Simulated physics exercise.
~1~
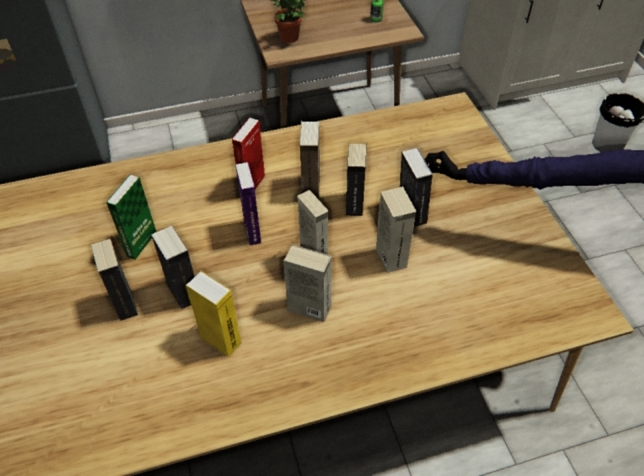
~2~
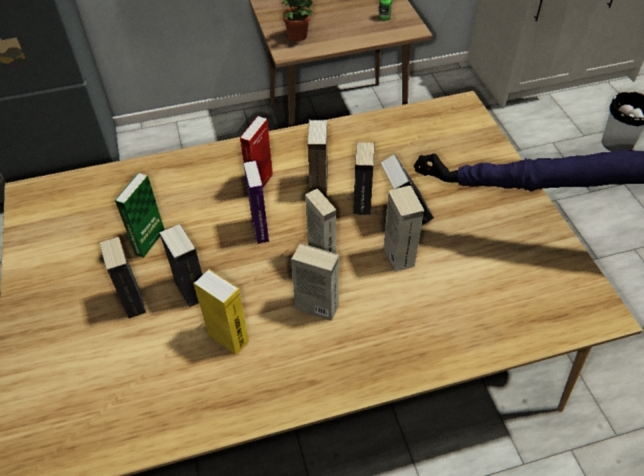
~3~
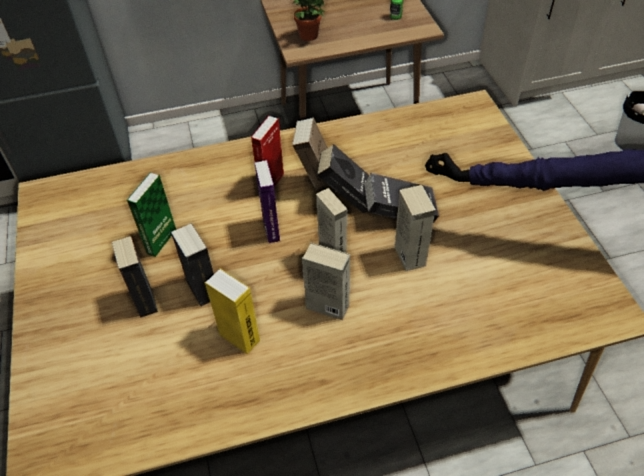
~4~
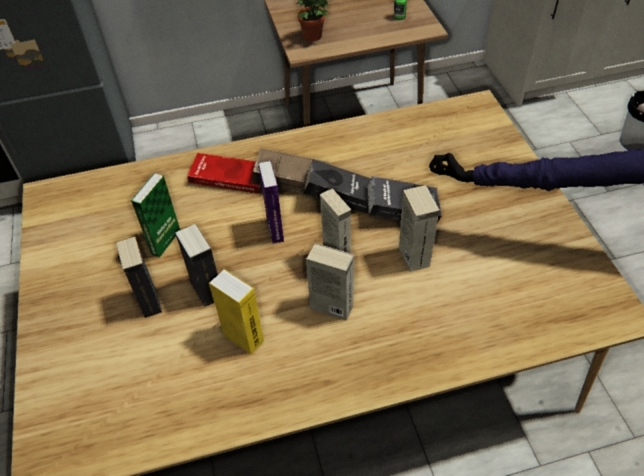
A dozen thick books stand upright across a long wooden table, seen from above in a room with grey walls and pale floor tiles. A green book stands at the left, a yellow one near the front, and red and purple ones towards the back, among black and grey volumes. A dark-gloved hand reaches in from the right and tips the nearest black book leftward. It topples into the next, which knocks another, and finally the red book falls flat to the left. Four books lie in a row, while the yellow, green, purple and remaining books still stand.
